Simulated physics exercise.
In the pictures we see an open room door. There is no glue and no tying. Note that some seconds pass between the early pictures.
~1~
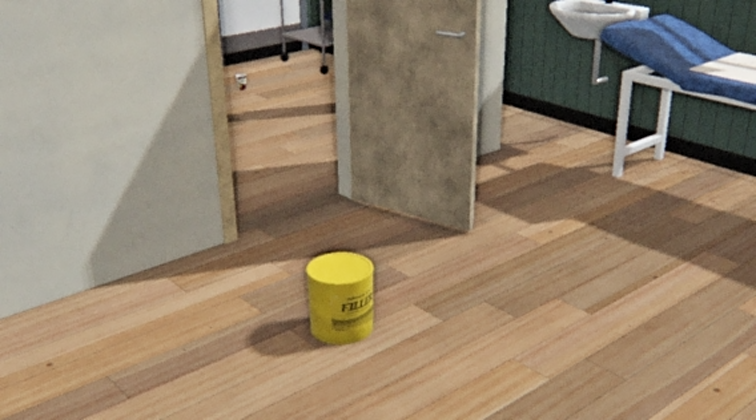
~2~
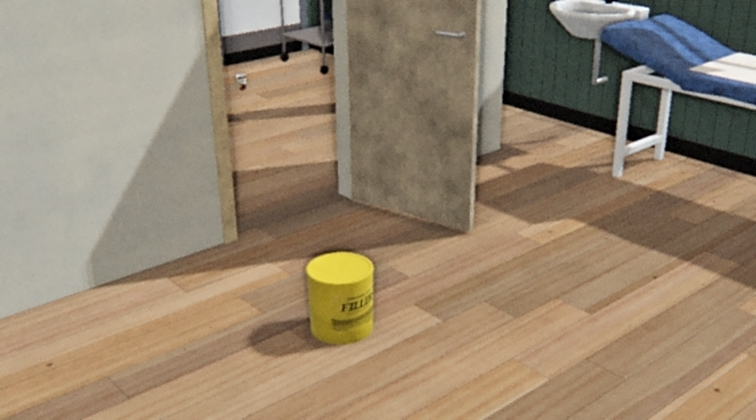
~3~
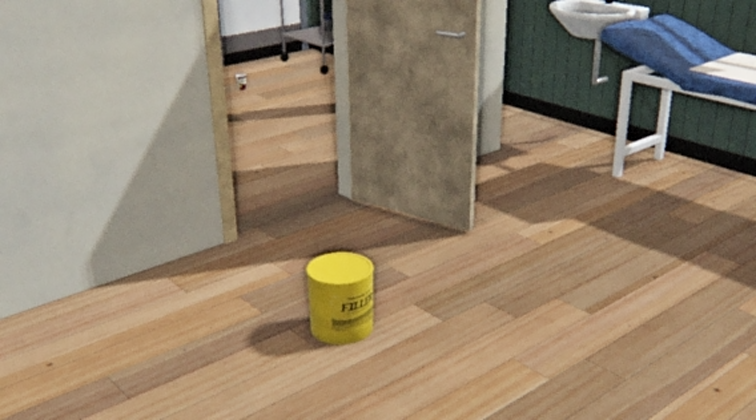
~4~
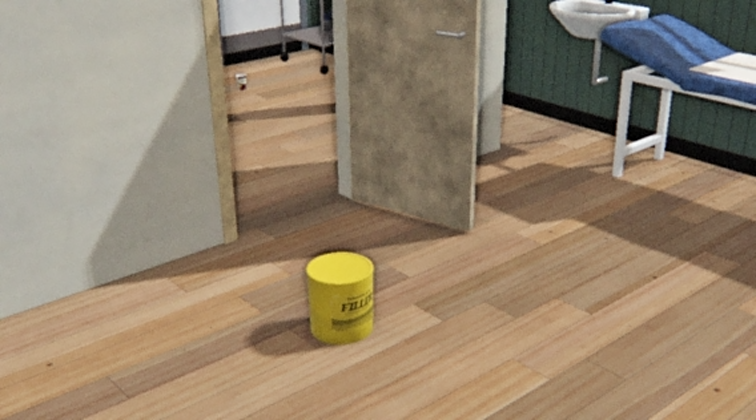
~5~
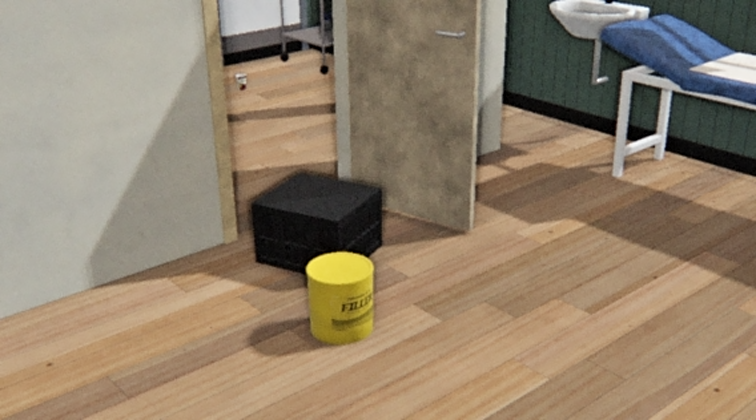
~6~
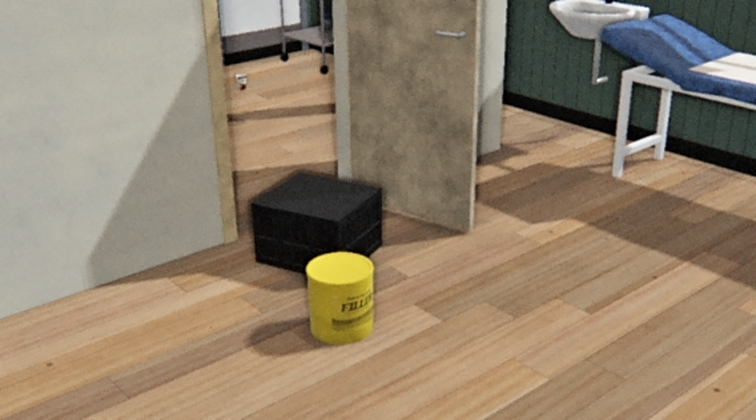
A black chest appears behind the yellow pail near the open door; nothing else moves.
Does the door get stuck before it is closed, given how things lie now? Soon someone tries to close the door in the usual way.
The door ends up partly open.
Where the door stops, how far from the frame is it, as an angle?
Angle: About 65°.
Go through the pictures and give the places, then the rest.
Door wide open and still; yellow pail (341, 298), in the first picture.
Door wide open and still; yellow pail (341, 298), in the second picture.
Door wide open and still; yellow pail (341, 298), in the third picture.
Door wide open and still; yellow pail (341, 298), in the fourth picture.
Door wide open and still; yellow pail (341, 298), in the fifth picture.
Door wide open and still; black chest (319, 225); yellow pail (341, 298), in the sixth picture.
Then, 0.70 s on from there, door at 92°.
Then, 1.10 s on from there, door at 78°.
In the end, door at 66°; both unmoved. At the end, from the last picture's camera, black chest near (318, 225).
